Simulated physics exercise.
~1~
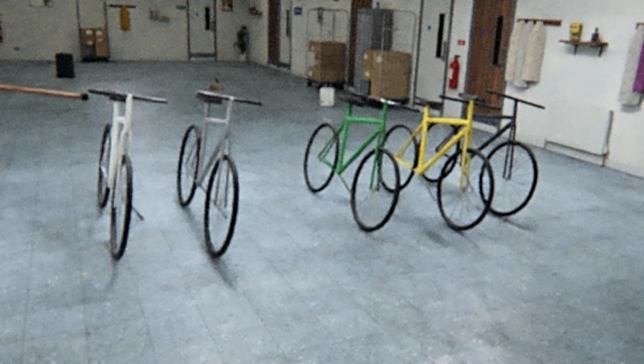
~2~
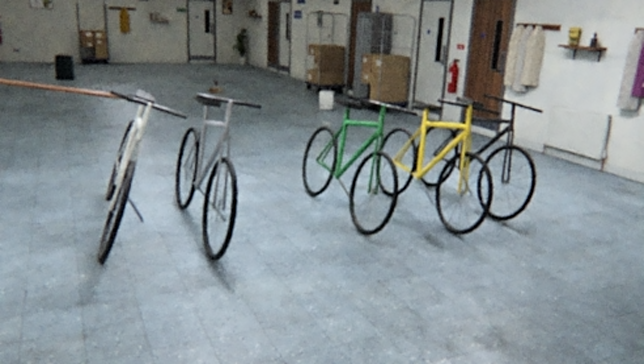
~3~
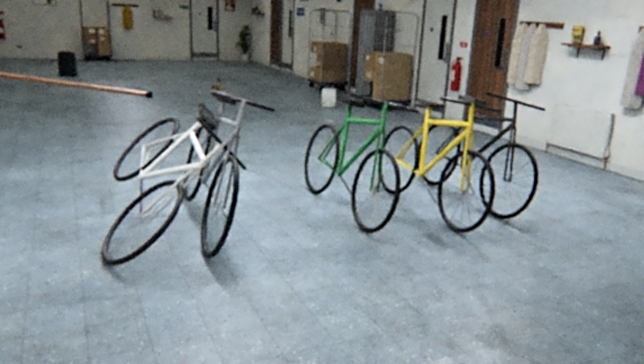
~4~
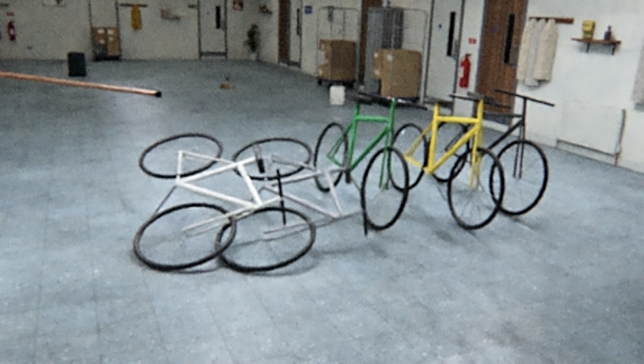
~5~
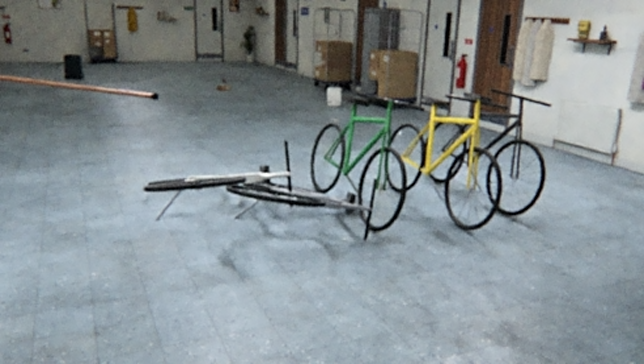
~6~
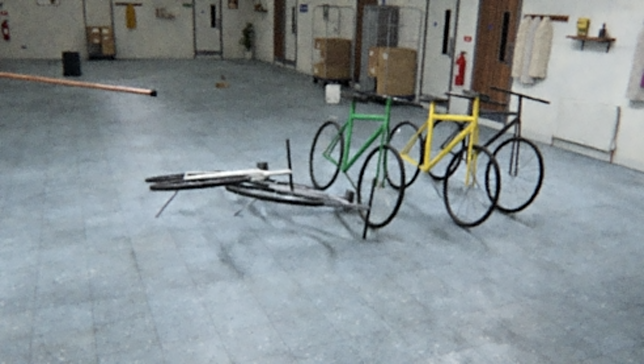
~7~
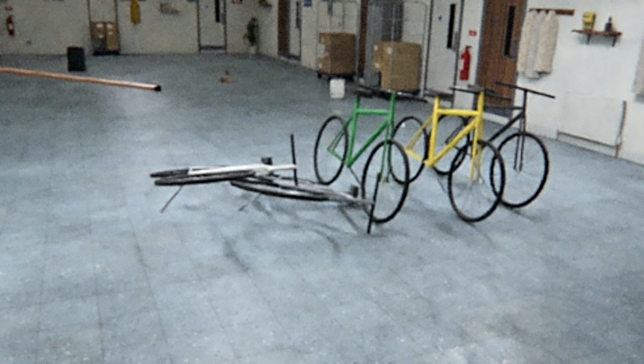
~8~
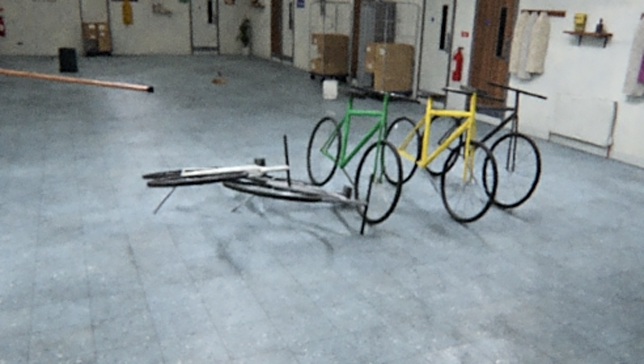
Row of bicycles on a grey floor, the white one at left toppling into its grey neighbour, both falling, the others staying upright.
